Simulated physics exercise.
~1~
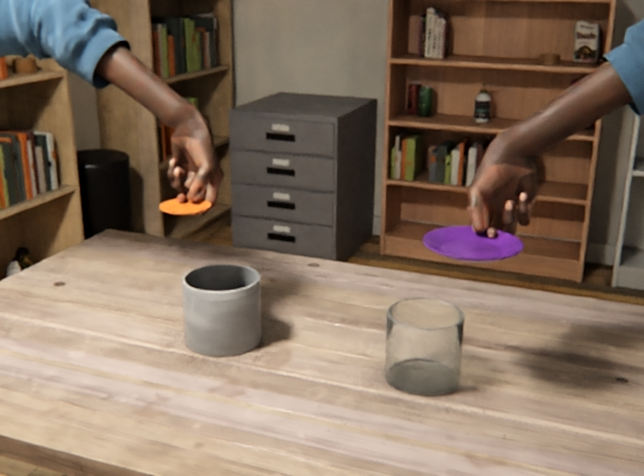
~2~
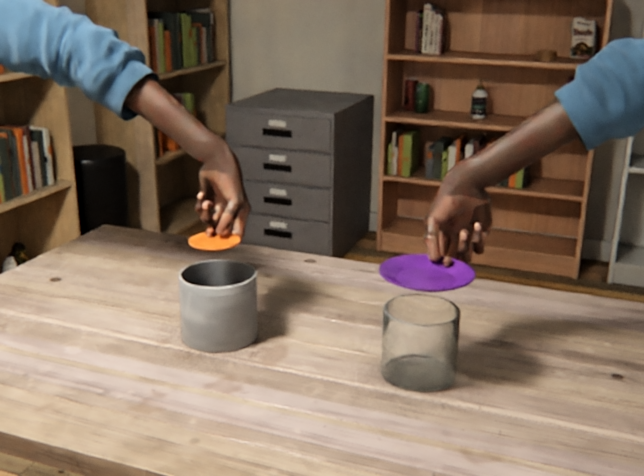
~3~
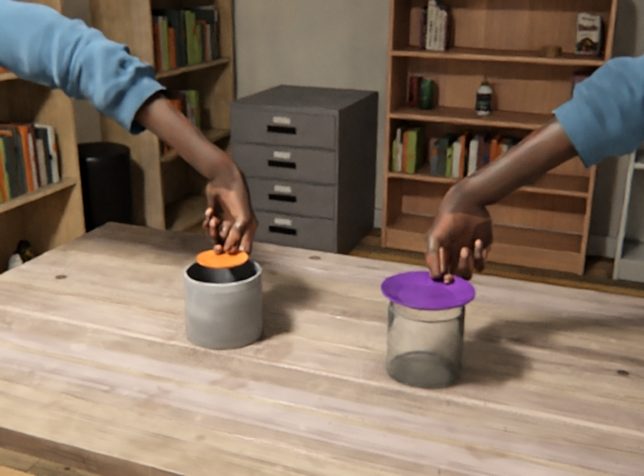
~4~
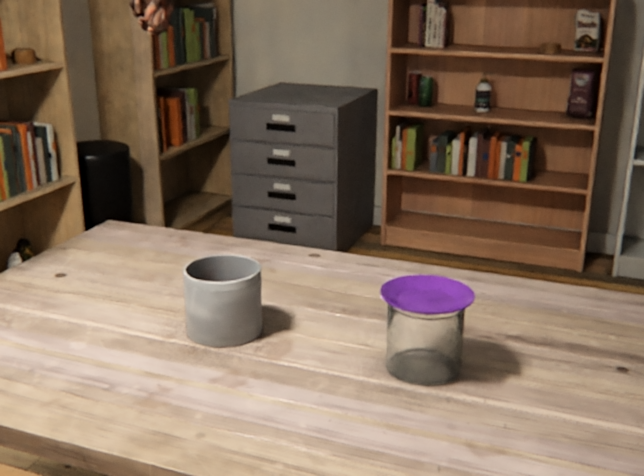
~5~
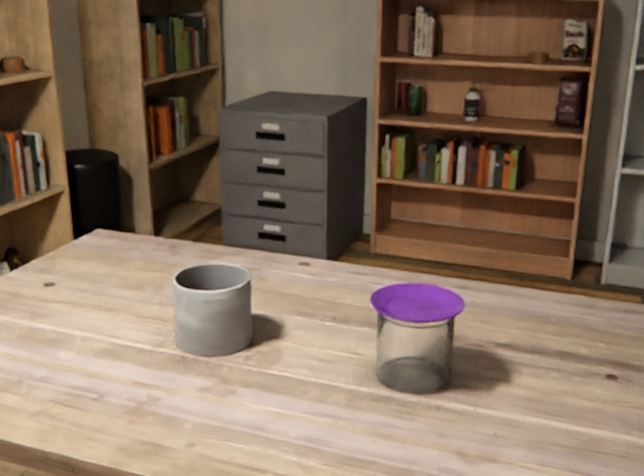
The video shows two hands lowering an orange disc over a gray cup and a purple plate over a clear glass on a wooden table, then letting go; the orange disc drops inside the cup out of sight, while the purple plate stays resting on the glass's rim.
